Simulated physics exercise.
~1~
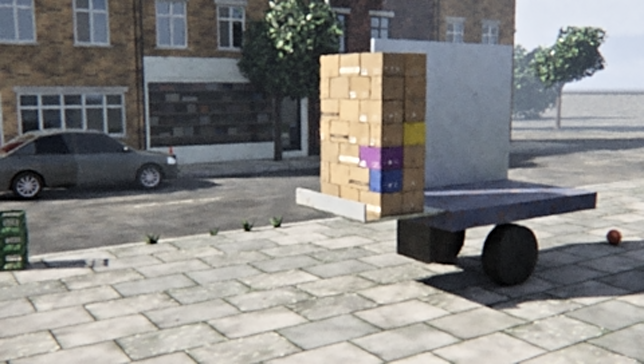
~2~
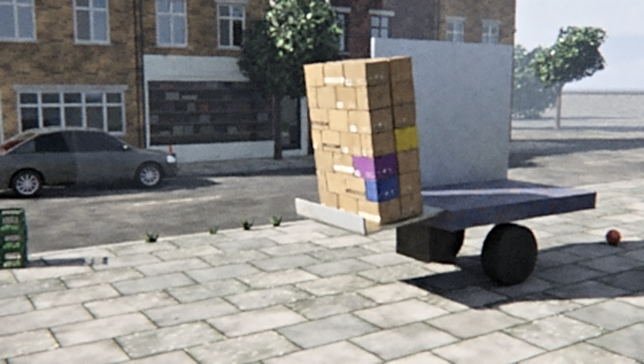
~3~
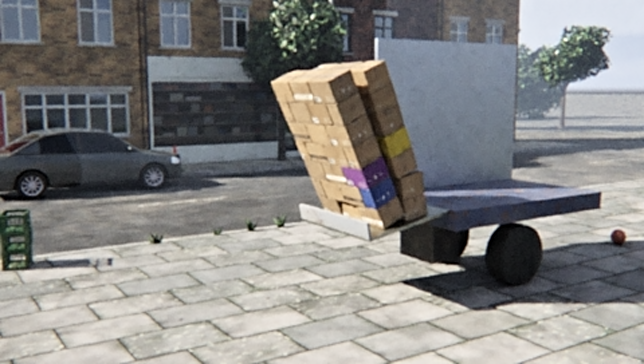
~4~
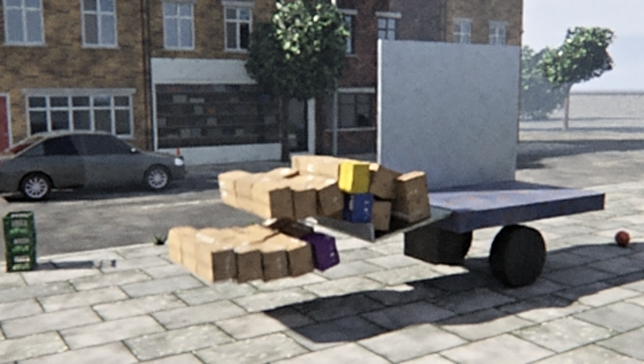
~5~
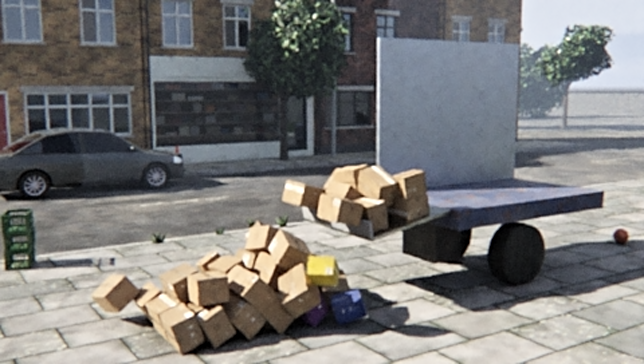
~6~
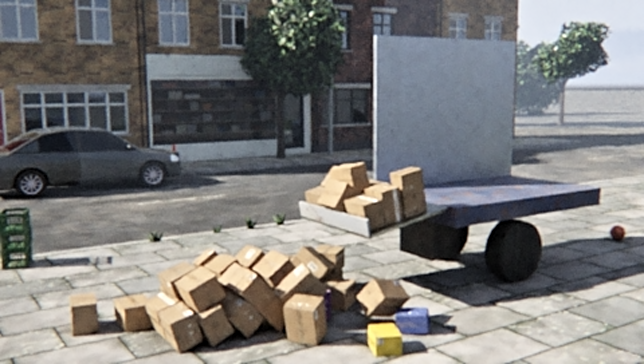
At a roadside, a lorry's platform tilts and stacked cartons topple left, most landing on the paving.
